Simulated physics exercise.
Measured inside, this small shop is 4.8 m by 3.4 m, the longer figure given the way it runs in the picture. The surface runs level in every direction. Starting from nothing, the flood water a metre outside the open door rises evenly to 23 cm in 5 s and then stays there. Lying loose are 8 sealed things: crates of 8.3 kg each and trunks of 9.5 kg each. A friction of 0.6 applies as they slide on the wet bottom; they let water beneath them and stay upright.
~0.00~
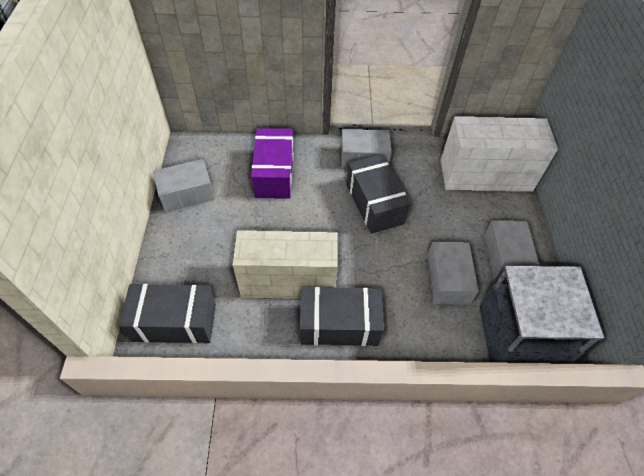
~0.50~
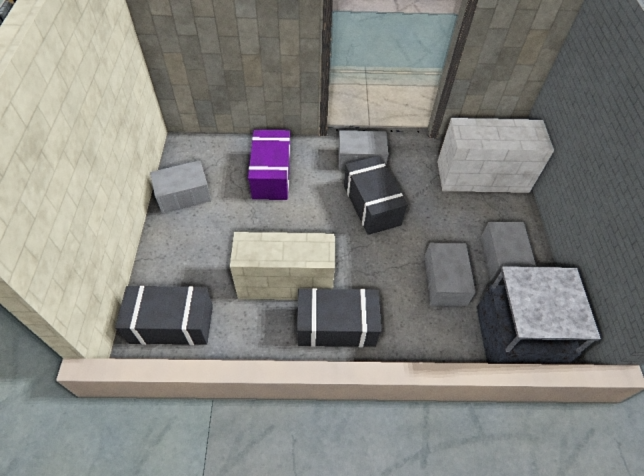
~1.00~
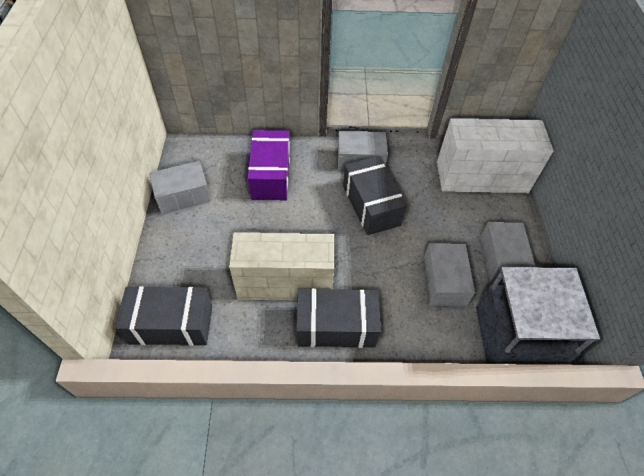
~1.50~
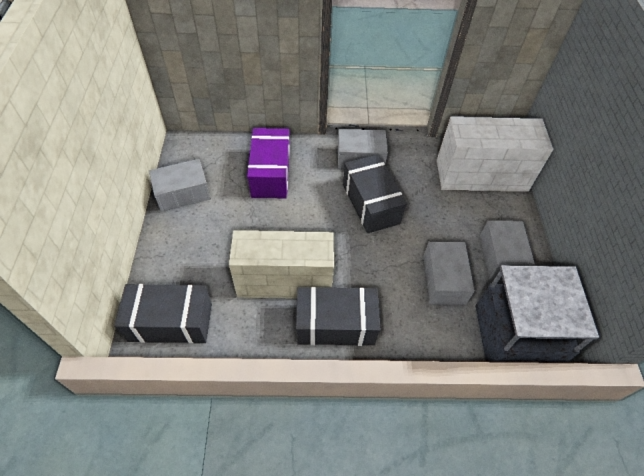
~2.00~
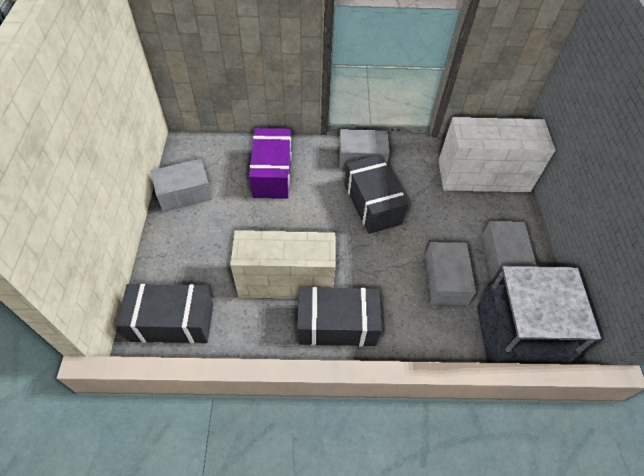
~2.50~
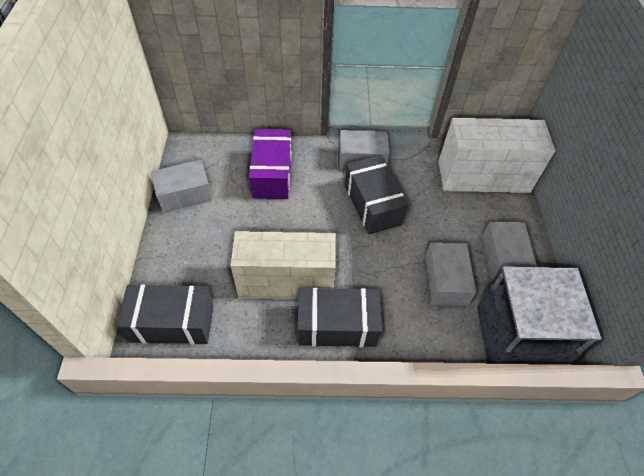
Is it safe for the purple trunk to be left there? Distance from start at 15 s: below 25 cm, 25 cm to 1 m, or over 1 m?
25 cm to 1 m.
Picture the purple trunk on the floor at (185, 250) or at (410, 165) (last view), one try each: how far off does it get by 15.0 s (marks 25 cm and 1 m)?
So, one try each: It goes a long distance the first time and goes a long distance the second.
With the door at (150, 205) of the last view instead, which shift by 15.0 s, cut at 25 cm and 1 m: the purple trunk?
In that case the purple trunk travels far.
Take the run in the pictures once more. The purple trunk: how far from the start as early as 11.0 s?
Around 10 cm from the start by that time.
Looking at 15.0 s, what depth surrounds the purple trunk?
About 10 cm.
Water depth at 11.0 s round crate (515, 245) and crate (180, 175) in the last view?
Around 10 cm and 7 cm.
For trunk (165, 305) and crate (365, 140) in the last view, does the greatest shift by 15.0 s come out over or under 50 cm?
Result, in order: Not bigger / bigger.
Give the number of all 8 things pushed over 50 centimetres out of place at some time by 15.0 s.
The total is 7.
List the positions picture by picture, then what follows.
In the first frame, the purple trunk at (273, 152) rests on the ground; water covers 0.0 m2; 0 of 8 have shifted.
In the second frame, the purple trunk at (270, 153), on the bottom; water covers 0.0 m2; 0 of 8 have shifted.
In the third frame, the purple trunk at (269, 154) rests on the ground; water covers 0.0 m2; 0 of 8 have shifted.
In the fourth frame, the purple trunk at (269, 152), on the bottom; 0.0 m2 under water; 0 of 8 have shifted.
In the fifth frame, the purple trunk at (271, 152) rests on the ground; 0.0 m2 under water; 0 of 8 have shifted.
In the sixth frame, the purple trunk at (271, 153), on the bottom; water covers 0.4 m2; 0 of 8 have shifted.
After 3.5 s the purple trunk is near (271, 153), 0.0 m from its start, aground; 0 afloat.
After 6.8 s the purple trunk is near (254, 151), 0.2 m from its start, aground; 3 afloat.
After 11.0 s the purple trunk is near (276, 159), 0.1 m from its start, afloat; 8 afloat.
After 15.0 s the purple trunk is near (270, 179), 0.5 m from its start, afloat; 8 afloat.
